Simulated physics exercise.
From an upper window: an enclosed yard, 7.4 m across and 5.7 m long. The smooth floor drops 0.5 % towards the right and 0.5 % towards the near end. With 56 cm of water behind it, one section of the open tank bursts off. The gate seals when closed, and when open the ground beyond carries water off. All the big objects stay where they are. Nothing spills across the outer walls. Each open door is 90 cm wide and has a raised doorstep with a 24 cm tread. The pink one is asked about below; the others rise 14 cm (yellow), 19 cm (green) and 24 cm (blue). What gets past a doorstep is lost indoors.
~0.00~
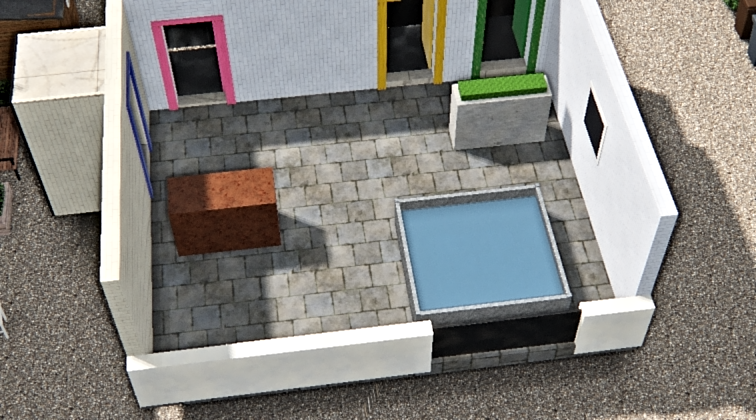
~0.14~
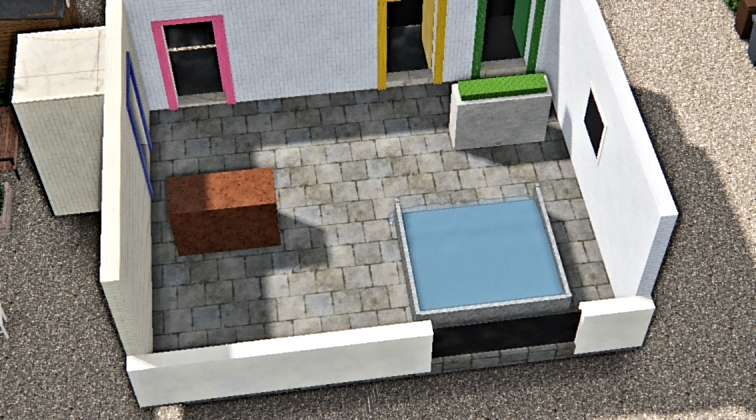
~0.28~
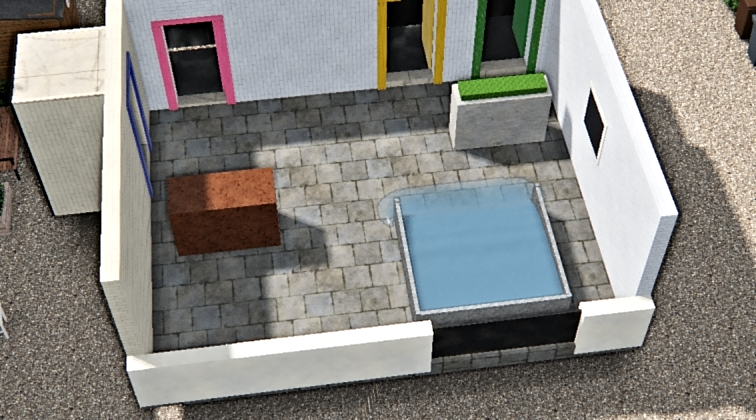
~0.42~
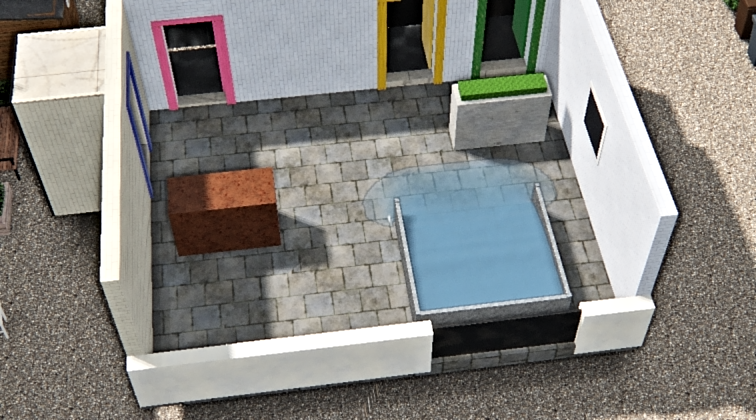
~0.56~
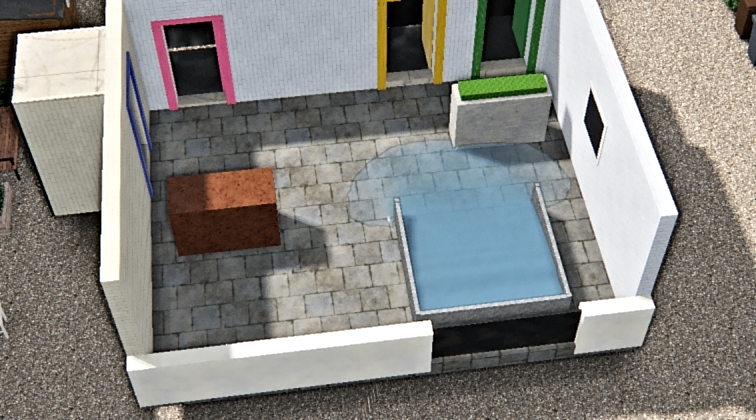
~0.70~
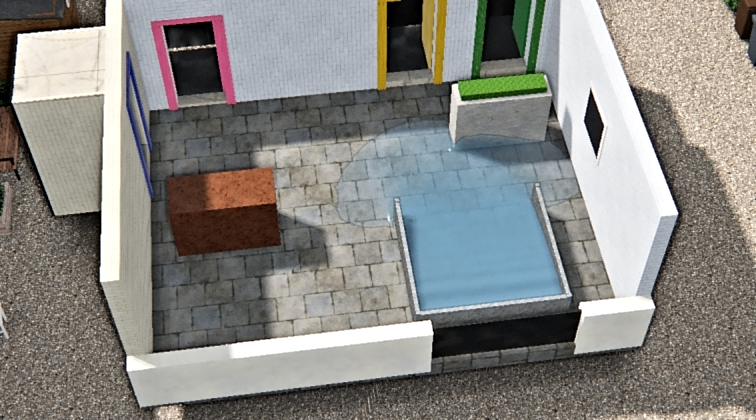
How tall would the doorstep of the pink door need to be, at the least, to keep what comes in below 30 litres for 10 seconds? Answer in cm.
At least 6.5 cm or so.
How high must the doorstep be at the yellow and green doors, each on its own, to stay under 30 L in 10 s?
Roughly 21 cm at yellow and 13.5 cm at green.
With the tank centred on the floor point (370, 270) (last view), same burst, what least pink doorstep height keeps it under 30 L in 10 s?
About 11.0 cm.
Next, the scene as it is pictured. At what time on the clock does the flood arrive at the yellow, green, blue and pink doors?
Arrival: Yellow 1.0 s, green 1.8 s, blue 3.6 s, pink 2.6 s.
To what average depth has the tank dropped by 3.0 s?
Roughly 14 cm on average.
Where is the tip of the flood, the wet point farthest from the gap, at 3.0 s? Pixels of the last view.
Near (160, 114).
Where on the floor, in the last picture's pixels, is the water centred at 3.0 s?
Around (447, 179).
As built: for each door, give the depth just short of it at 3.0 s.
In cm: Yellow 22, green 22, blue 0, pink 7.
After 1.4 s water covers 30 % of the floor, deepest (38 cm) near (476, 149); it has not reached the pink door.
After 3.0 s water covers 50 % of the floor, deepest (27 cm) near (560, 156); 7 cm at the pink door, 0 litres in over its 6 cm doorstep.
After 10.0 s water covers 100 % of the floor, deepest (14 cm) near (365, 357); 10 cm at the pink door, 38 litres in over its 6 cm doorstep.
At the pink door as built, the water arrived by 2.6 s and peaked near 11 cm at 6.8 s.
With a doorstep of 5.5 cm, 46 litres would have come in within the 10 s; with 7.5 cm, 19 litres. So under 30 litres takes about 6.5 cm.
